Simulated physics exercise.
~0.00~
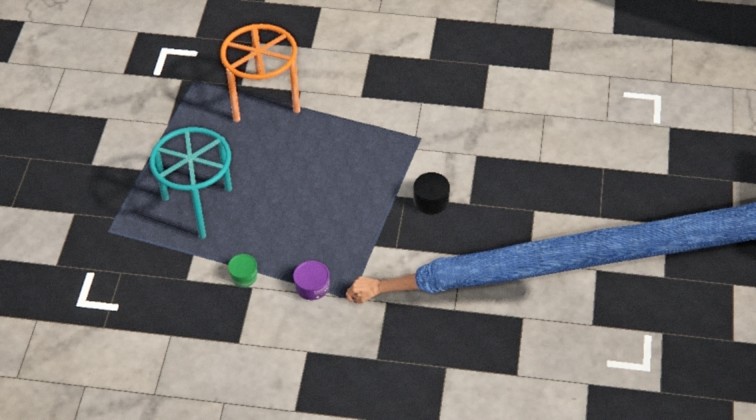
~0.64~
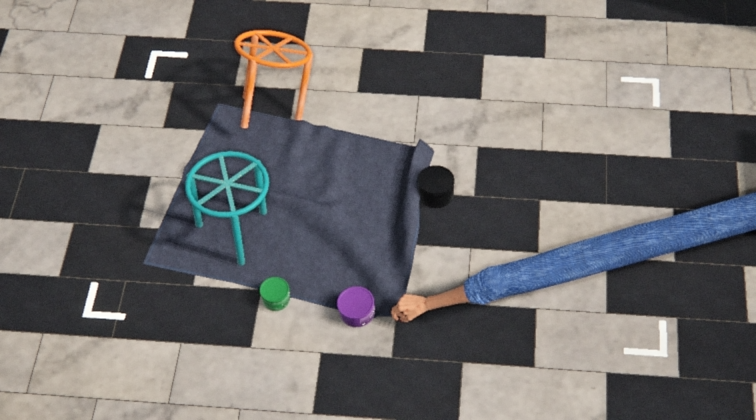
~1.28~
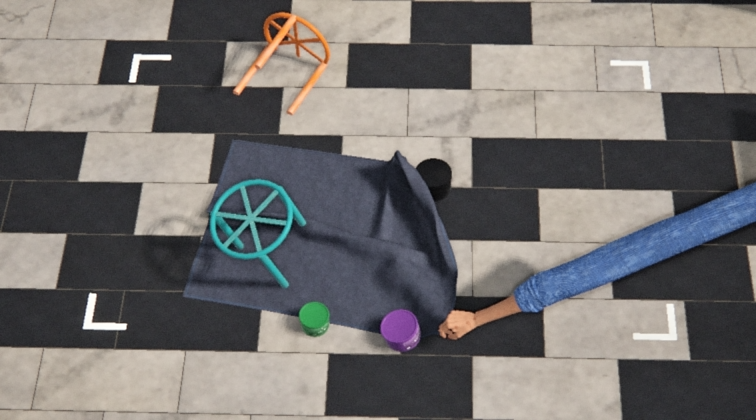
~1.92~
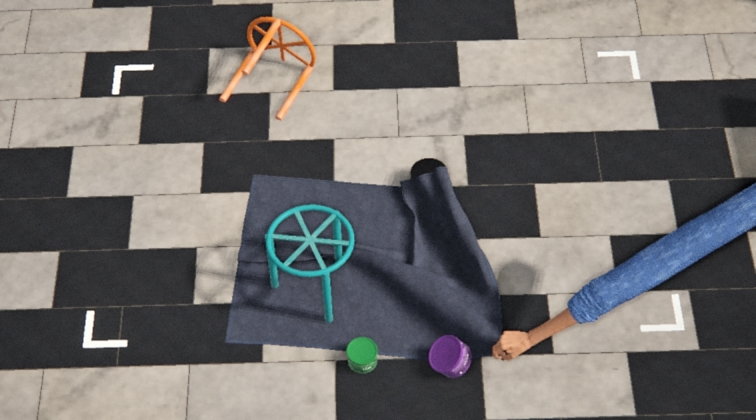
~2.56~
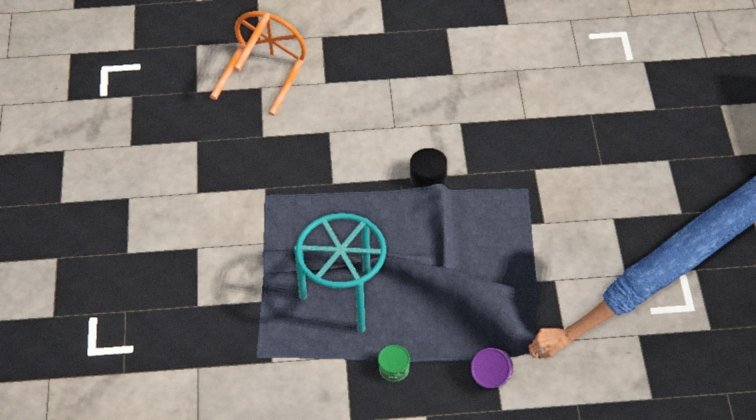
A hand in a blue sleeve dragged a dark mat right and downward across the tiles, carrying a teal stool along with green and purple tubs, while an orange stool tipped over and was left behind and a black tub stayed put.
